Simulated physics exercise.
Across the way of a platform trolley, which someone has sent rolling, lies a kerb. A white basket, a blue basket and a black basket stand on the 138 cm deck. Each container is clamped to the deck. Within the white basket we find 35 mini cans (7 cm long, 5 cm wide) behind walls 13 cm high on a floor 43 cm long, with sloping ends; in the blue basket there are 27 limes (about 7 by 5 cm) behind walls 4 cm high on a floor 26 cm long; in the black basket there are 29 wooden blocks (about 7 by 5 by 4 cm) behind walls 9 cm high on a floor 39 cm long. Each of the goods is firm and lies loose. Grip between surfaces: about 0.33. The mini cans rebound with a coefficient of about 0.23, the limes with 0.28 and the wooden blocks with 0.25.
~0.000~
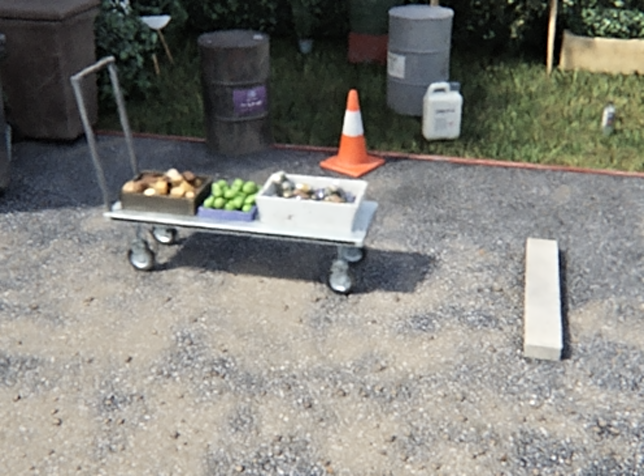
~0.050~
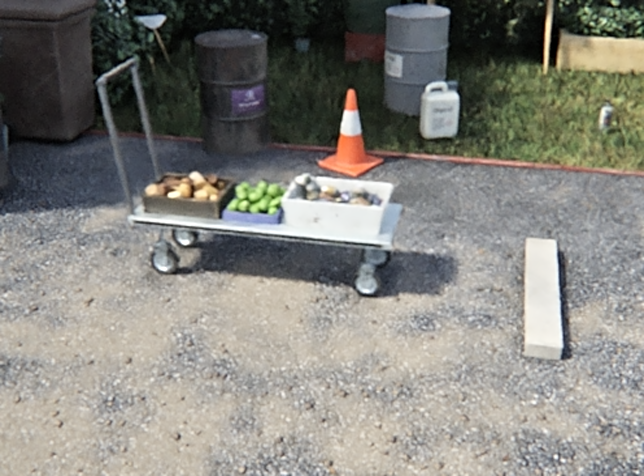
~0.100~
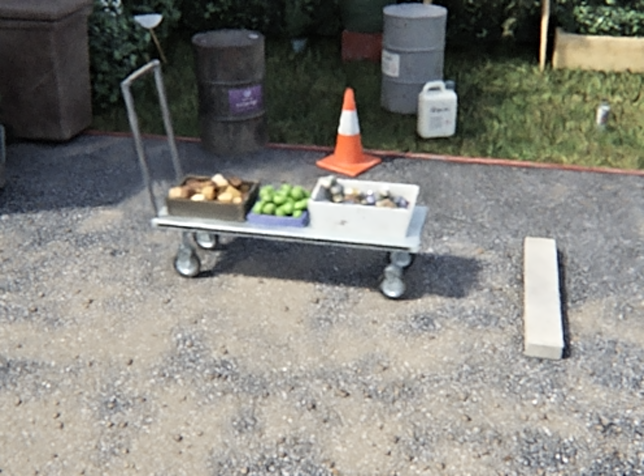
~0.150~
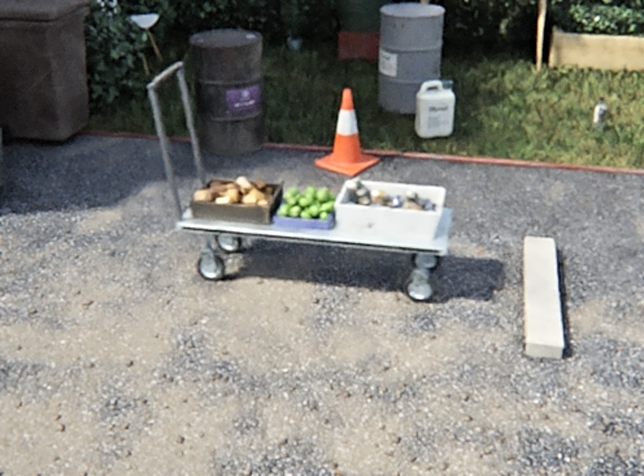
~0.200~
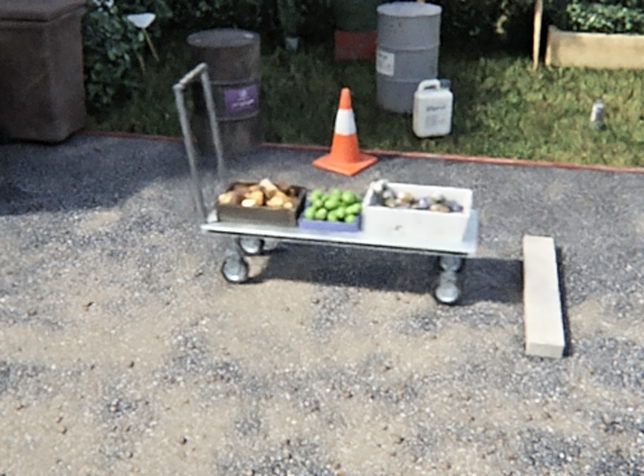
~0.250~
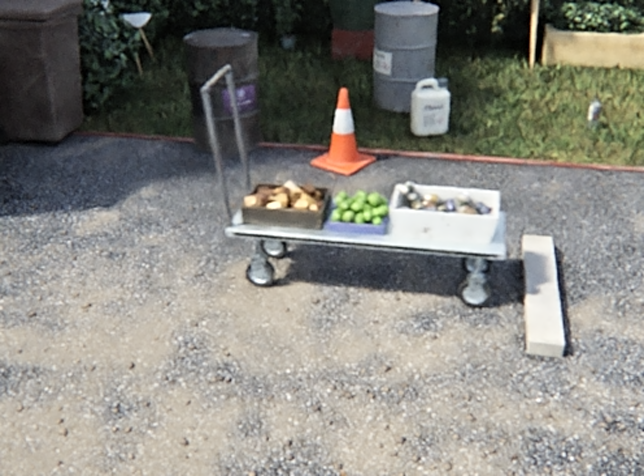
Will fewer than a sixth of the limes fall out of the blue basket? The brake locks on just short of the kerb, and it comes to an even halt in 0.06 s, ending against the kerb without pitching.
No, more than a sixth fall out.
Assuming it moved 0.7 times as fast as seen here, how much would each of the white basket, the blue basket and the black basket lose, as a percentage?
Then the white basket sheds 0 per cent, the blue basket 30 per cent, and the black basket 0 per cent.
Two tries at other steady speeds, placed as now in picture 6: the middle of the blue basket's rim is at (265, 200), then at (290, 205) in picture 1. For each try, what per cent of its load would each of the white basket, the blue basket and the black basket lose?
White basket: 0 / 0 percent; blue basket: 30 / 20 percent; black basket: 10 / 0 percent.
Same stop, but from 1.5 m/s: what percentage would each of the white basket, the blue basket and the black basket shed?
In that case the white basket sheds 0 per cent of its load, the blue basket 20 per cent, and the black basket 0 per cent.
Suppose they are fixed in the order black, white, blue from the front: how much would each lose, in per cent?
With that order the white basket sheds 10 per cent of its load, the blue basket 30 per cent, and the black basket 10 per cent.
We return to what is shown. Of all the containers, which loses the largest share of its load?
The blue basket.
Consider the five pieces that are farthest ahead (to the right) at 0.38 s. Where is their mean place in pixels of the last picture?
Somewhere near pixel (522, 215) of the last view.
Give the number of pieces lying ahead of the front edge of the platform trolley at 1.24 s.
About 2.
After 0.28 s, the brake bites.
After 0.38 s, the white basket has all 35, the blue basket is down by 3 of 27 and the black basket has all 29.
After 0.50 s, the white basket has all 35, the blue basket is down by 6 of 27 and the black basket is down by 4 of 29.
After 0.73 s, the white basket is down by 2 of 35, the blue basket is down by 9 of 27 and the black basket is down by 5 of 29.
When it is over (at 1.24 s), the white basket is down by 2 of 35, the blue basket is down by 9 of 27 and the black basket is down by 5 of 29. Asked share, 9 of 27, 33 per cent.
